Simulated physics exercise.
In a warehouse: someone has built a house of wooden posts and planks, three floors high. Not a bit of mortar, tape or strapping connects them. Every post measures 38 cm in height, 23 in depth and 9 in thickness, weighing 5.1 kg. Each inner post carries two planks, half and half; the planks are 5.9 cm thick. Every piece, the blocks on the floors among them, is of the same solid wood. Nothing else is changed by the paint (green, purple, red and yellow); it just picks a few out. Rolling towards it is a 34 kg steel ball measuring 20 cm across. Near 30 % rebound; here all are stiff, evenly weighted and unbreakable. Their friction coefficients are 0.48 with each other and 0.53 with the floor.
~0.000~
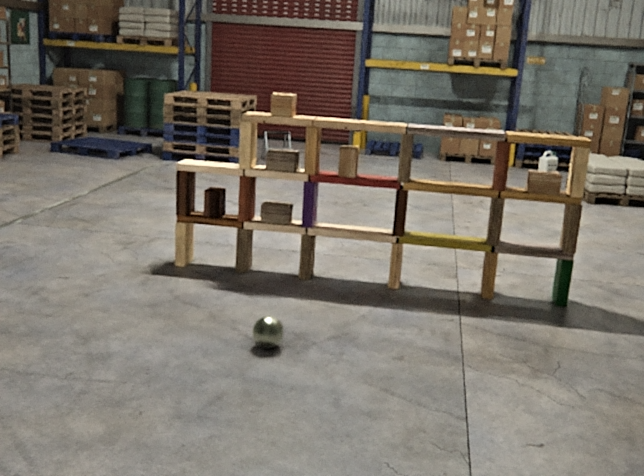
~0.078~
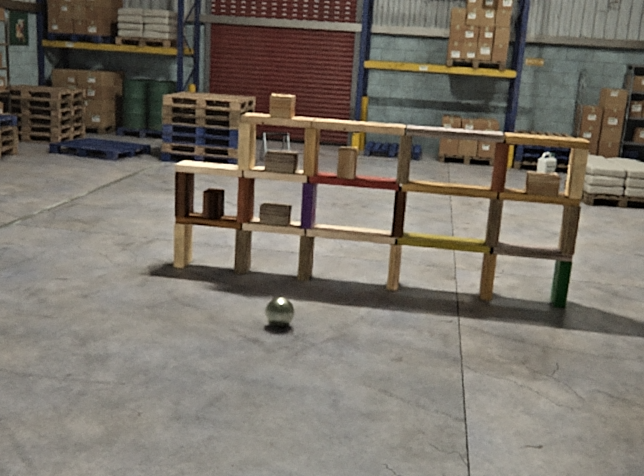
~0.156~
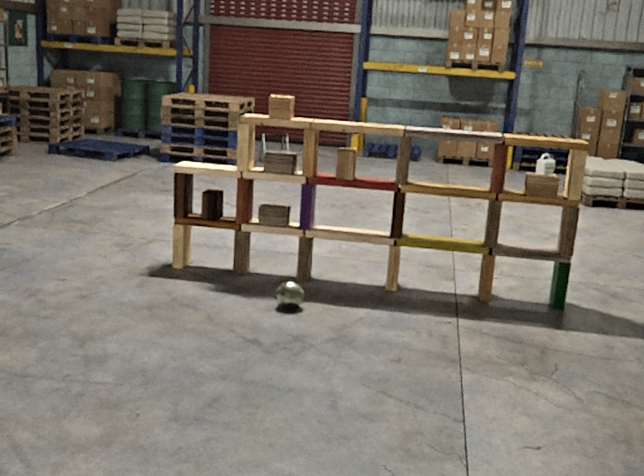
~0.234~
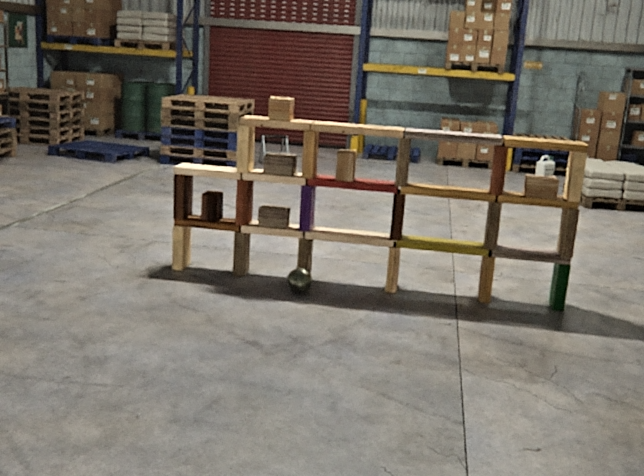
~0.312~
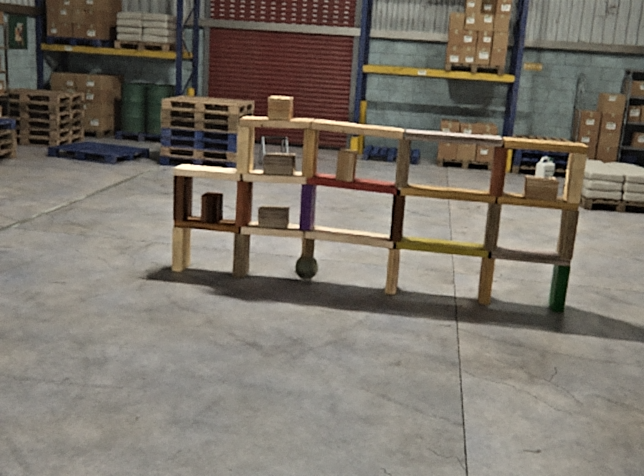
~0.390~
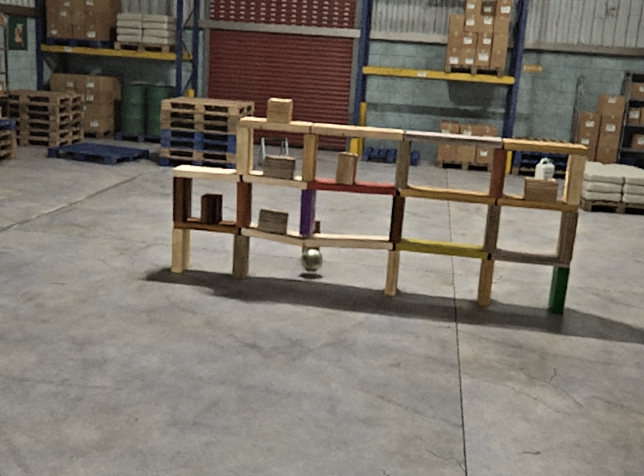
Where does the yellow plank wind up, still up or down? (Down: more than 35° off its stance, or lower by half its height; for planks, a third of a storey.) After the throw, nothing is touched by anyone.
Once all is still, the yellow plank is still up.
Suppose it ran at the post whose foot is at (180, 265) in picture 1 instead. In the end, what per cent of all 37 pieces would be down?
Then it would be 20 %.
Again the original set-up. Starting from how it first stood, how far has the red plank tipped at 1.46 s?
Roughly 25°.
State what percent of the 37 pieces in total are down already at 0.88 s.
50 percent by then.
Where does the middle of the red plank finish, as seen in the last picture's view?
Around (351, 259).
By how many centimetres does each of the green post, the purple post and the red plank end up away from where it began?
Green 0, purple 50, red 60.
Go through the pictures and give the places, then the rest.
In the first picture (pixels give the middle of a visible side), ball (268, 332) 1.38 m from contact, 5.3 m/s; yellow plank (445, 244); purple post (308, 205); green post (565, 284); none has stirred.
The second picture shows ball (280, 312) 96 cm from contact, 5.3 m/s; yellow plank (443, 246).
The third picture shows ball (290, 295) 55 cm from contact, 5.3 m/s; yellow plank (442, 247).
The fourth picture shows ball (300, 280) 14 cm from contact, 5.3 m/s; yellow plank (442, 249).
The fifth picture shows ball (307, 267) after contact, 3.4 m/s; yellow plank (442, 250); purple post (306, 208) 26 mm from its place; movement in 12 of them.
The sixth picture shows ball (312, 260) after contact, 3.4 m/s; yellow plank (441, 251); purple post (306, 213) 45 mm from its place; red plank (351, 189) 17 mm from its place; movement in 10 of them.
After 0.58 s, ball still moving; 13 of the 37 pieces down; yellow plank unmoved; red plank 34° from how it stood, 20 cm lower.
After 0.88 s, ball still moving; 18 of the 37 pieces down; yellow plank 18 mm from its place; red plank 37° from how it stood, 54 cm lower.
After 1.46 s, ball still moving; 25 of the 37 pieces down; yellow plank 23 mm from its place; red plank 26° from how it stood, 62 cm lower.
In the end (3.0 s), ball rolling away; 25 of the 37 pieces down; yellow plank 23 mm from its place; red plank 25° from how it stood, 62 cm lower; purple post 44 cm lower. From the last view, middles, yellow plank near (444, 248), red plank near (351, 259).
